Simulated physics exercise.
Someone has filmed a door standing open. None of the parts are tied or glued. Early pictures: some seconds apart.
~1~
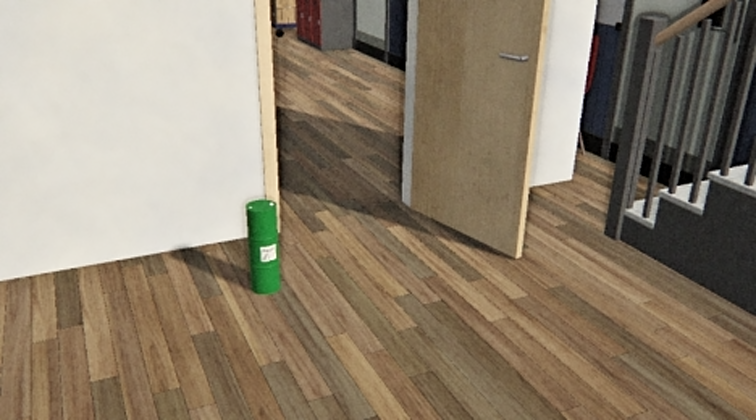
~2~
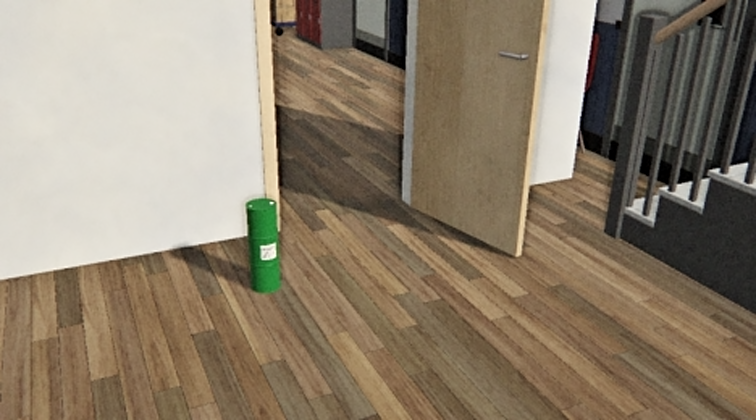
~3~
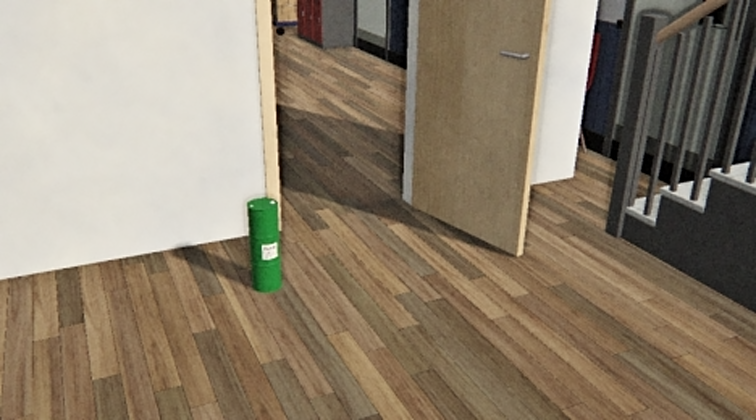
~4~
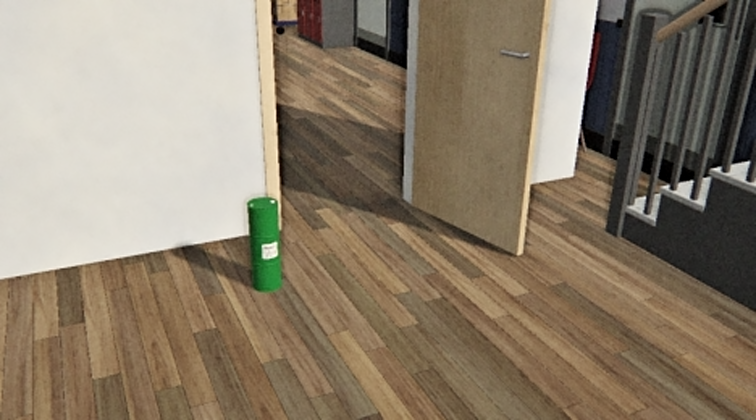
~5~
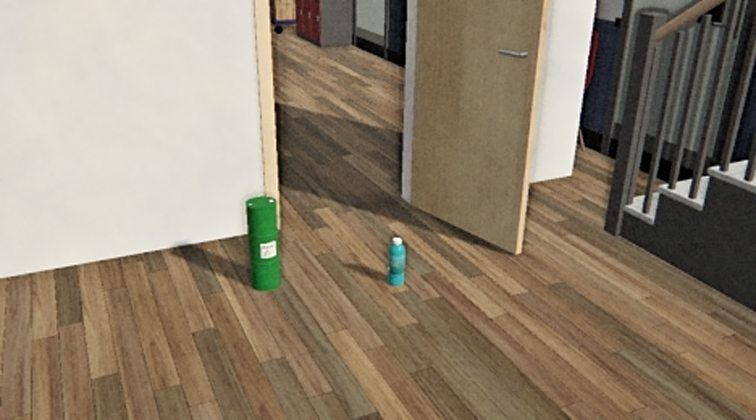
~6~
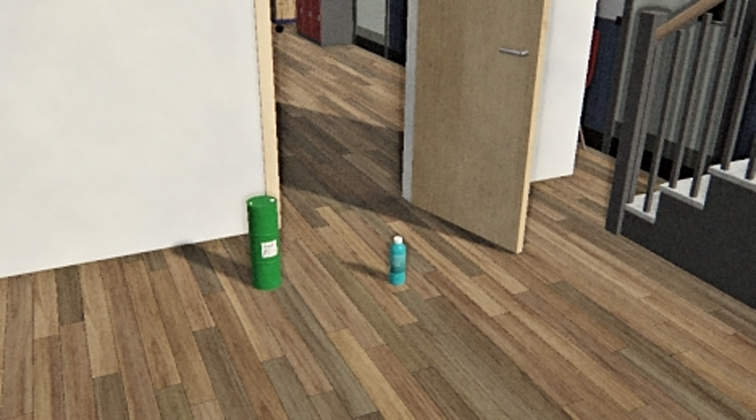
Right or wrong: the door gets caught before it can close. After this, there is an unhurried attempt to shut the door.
Wrong, it closes fully.
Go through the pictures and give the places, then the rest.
In the first picture, door wide open and still; green canister (264, 248).
In the second picture, door wide open and still; green canister (264, 246).
In the third picture, door wide open and still; green canister (265, 246).
In the fourth picture, door wide open and still; green canister (265, 245).
In the fifth picture, door wide open and still; green canister (264, 244).
In the sixth picture, door wide open and still; turquoise bottle (397, 260); green canister (264, 243).
Then, 0.70 s after the last picture, door at 69°.
Then, 1.10 s after the last picture, door at 33°.
At rest, door at 0°; both in place. Seen from the same camera at the end, turquoise bottle near (397, 260).
